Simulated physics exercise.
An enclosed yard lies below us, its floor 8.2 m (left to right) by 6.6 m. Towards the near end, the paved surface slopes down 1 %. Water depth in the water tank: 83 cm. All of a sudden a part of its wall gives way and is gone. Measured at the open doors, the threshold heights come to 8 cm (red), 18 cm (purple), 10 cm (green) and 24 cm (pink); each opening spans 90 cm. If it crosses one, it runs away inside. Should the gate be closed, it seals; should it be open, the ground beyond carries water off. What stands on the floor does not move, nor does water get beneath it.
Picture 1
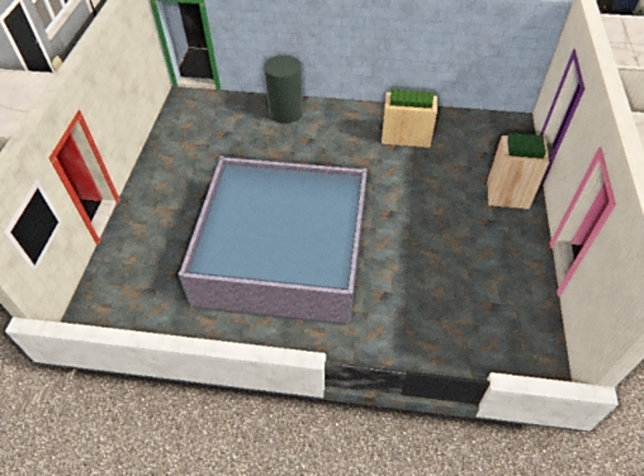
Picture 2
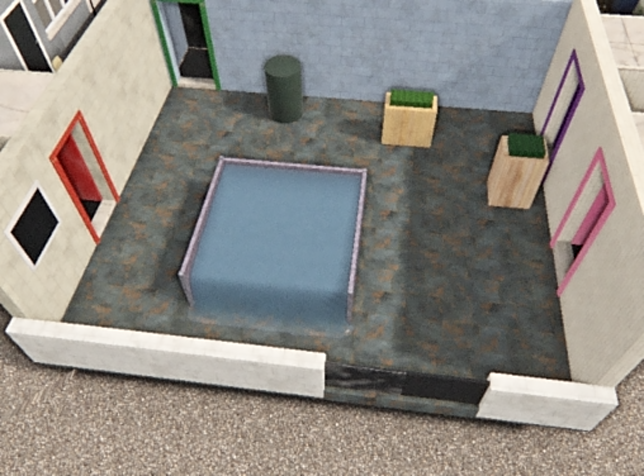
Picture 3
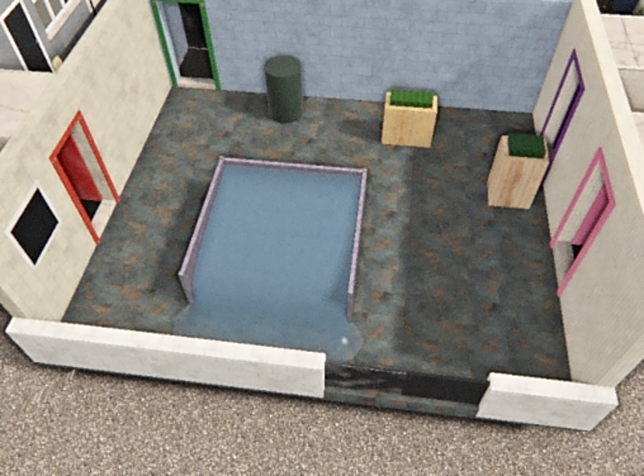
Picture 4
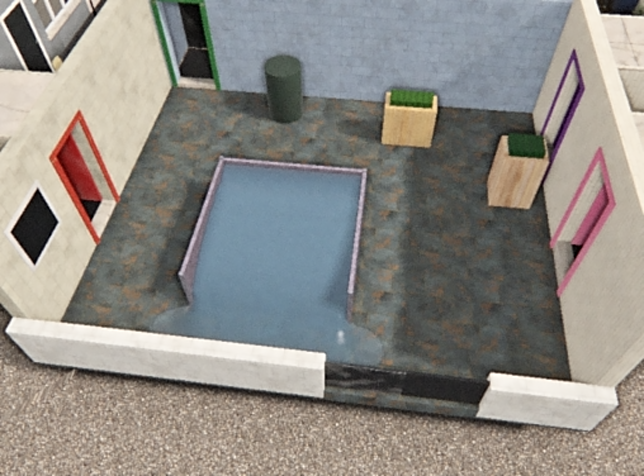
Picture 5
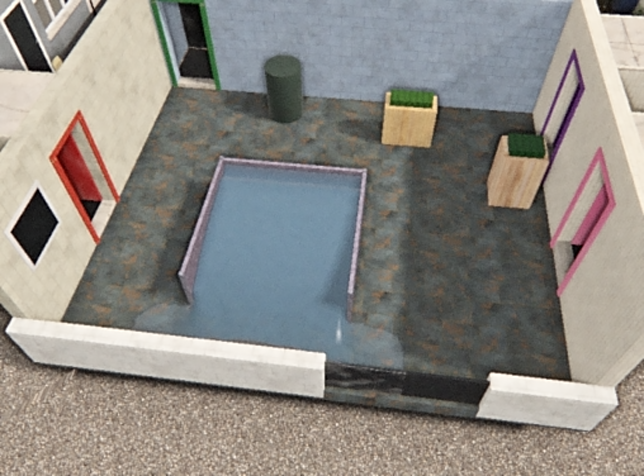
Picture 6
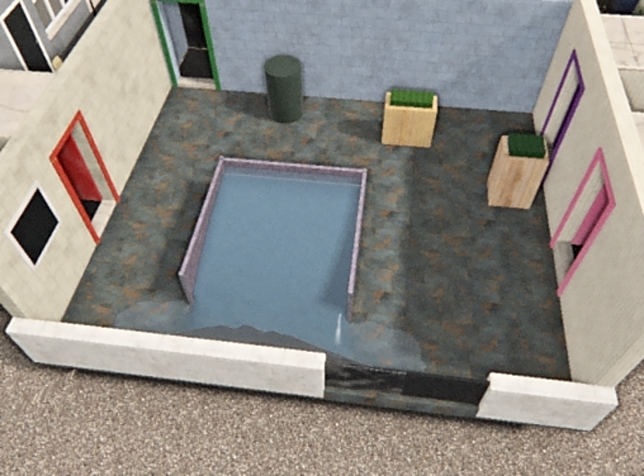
A square water tank loses its front wall, and water spreads across the dark floor.
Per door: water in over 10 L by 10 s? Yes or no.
Red door yes, purple door no, green door yes, pink door no.
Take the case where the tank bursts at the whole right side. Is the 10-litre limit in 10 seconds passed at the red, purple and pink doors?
Then red would come out on the low side, purple on the low side and pink on the high side.
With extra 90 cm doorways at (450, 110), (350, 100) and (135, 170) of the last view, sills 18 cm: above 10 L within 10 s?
Less, less, less.
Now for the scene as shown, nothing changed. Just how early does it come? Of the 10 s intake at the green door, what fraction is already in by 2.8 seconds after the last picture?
About 0%.
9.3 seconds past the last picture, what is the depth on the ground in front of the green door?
Around 15.0 cm deep.
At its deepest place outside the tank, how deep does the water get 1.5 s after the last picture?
I'd put it at close to 60 cm.
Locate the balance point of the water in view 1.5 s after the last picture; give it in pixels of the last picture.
I'd put it close to (278, 301).
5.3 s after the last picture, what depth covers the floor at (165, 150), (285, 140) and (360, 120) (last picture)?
About 5, 7 and 7 cm respectively.
Then, 0.7 s after the last picture water covers 20 % of the floor and is deepest (68 cm) near (263, 357); red door not reached, purple door not reached, green door not reached, pink door not reached.
Then, 1.5 s after the last picture water covers 30 % of the floor and is deepest (60 cm) near (62, 344); red door 13 cm at the sill, 0 L in, purple door not reached, green door not reached, pink door 11 cm at the sill, 0 L in.
Then, 2.8 s after the last picture water covers 60 % of the floor and is deepest (35 cm) near (62, 344); red door 14 cm at the sill, 17 L in, purple door 8 cm at the sill, 0 L in, green door 16 cm at the sill, 0 L in, pink door 20 cm at the sill, 0 L in.
Then, 5.3 s after the last picture water covers 95 % of the floor and is deepest (26 cm) near (238, 365); red door 8 cm at the sill, 34 L in, purple door 7 cm at the sill, 0 L in, green door 17 cm at the sill, 90 L in, pink door 13 cm at the sill, 1 L in.
Then, 9.3 s after the last picture water covers 100 % of the floor and is deepest (16 cm) near (131, 194); red door 6 cm at the sill, 36 L in, purple door 8 cm at the sill, 0 L in, green door 15 cm at the sill, 130 L in, pink door 10 cm at the sill, 1 L in.
